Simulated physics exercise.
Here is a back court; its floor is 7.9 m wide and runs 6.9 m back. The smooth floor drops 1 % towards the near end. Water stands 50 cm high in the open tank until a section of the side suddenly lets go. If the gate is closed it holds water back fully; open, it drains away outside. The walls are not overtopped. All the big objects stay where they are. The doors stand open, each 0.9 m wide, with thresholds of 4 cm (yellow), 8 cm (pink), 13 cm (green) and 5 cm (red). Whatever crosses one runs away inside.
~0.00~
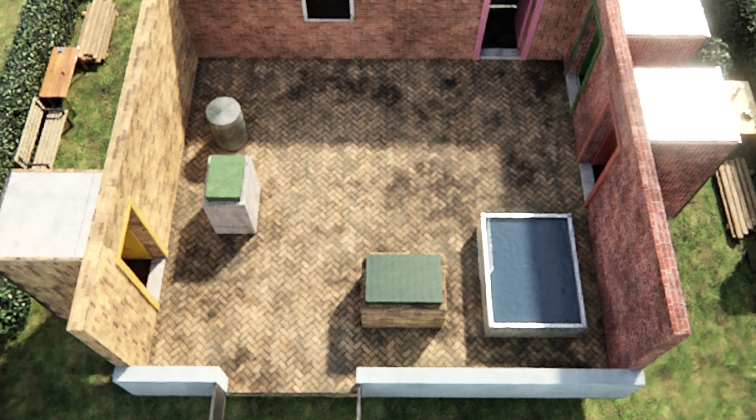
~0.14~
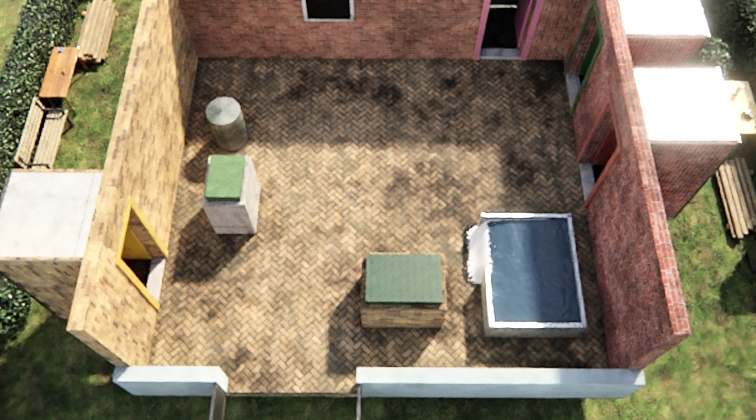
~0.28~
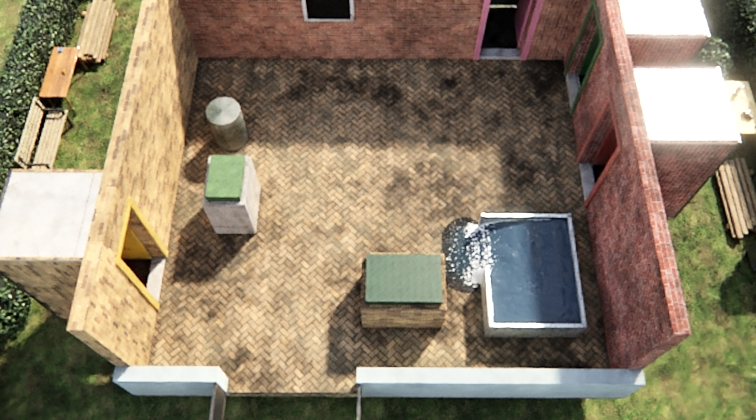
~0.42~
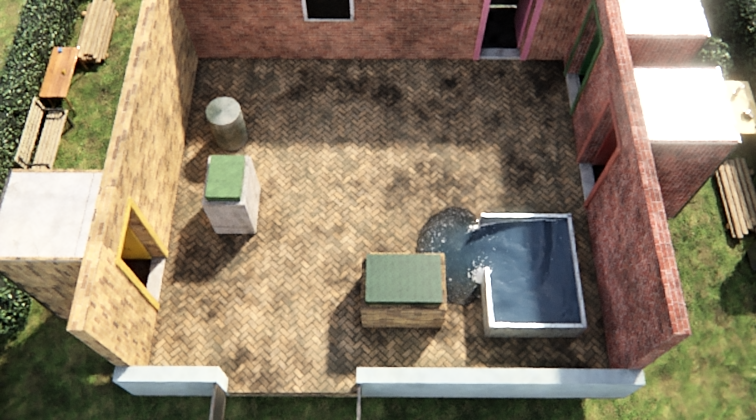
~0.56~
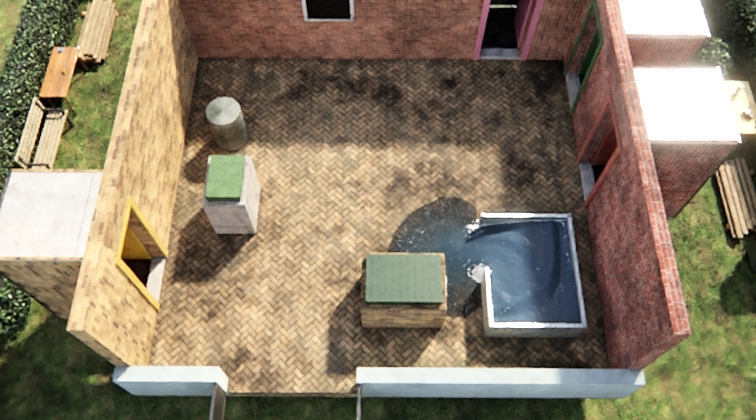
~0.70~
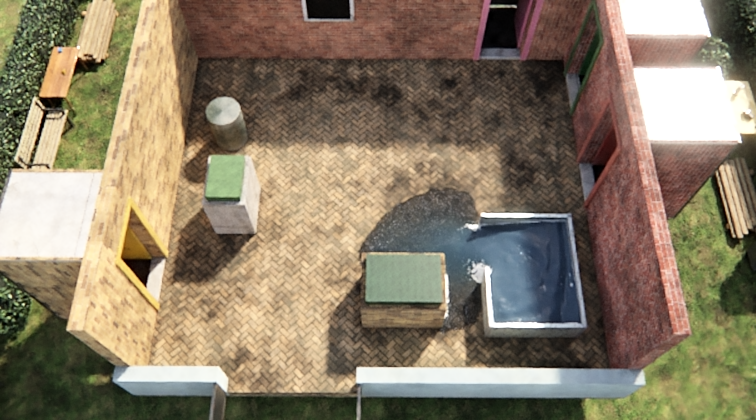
In a walled court with a brick-patterned floor, water bursts from the left side of an open tank at the lower right, then spreads leftward across the paving behind a green-topped box as the dark wet patch widens.
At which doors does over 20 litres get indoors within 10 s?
Door by door: At the yellow door it goes over the limit; at the pink door it stays under the limit; at the green door it keeps below the limit; at the red door it stays under the limit.
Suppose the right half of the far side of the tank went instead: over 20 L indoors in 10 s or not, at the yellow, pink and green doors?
Against that limit: Yellow not over, pink over, green not over.
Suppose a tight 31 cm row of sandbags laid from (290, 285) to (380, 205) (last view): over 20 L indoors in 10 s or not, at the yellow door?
Against that limit: Yellow not over.
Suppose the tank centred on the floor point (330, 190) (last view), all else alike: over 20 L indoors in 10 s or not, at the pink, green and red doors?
Then: Pink not over, green not over, red under.
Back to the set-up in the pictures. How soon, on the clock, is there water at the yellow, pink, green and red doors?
Arrival: Yellow 2.4 s, pink not in the 10 s, green not within the 10 s, red not in the 10 s.
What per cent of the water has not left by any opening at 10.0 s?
Roughly 92 in a hundred.
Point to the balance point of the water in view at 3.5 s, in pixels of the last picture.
At about (398, 244).
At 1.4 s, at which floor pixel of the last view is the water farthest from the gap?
Around (263, 269).
After 1.4 s water covers 15 % of the floor and is deepest (24 cm) near (468, 252); yellow door not reached, pink door not reached, green door not reached, red door not reached.
After 2.2 s water covers 30 % of the floor and is deepest (19 cm) near (257, 224); yellow door not reached, pink door not reached, green door not reached, red door not reached.
After 3.5 s water covers 45 % of the floor and is deepest (15 cm) near (257, 224); yellow door 11 cm at the sill, 23 L in, pink door not reached, green door not reached, red door not reached.
After 6.0 s water covers 55 % of the floor and is deepest (12 cm) near (147, 377); yellow door 6 cm at the sill, 63 L in, pink door not reached, green door not reached, red door not reached.
After 10.0 s water covers 75 % of the floor and is deepest (8 cm) near (147, 377); yellow door 5 cm at the sill, 70 L in, pink door not reached, green door not reached, red door not reached.
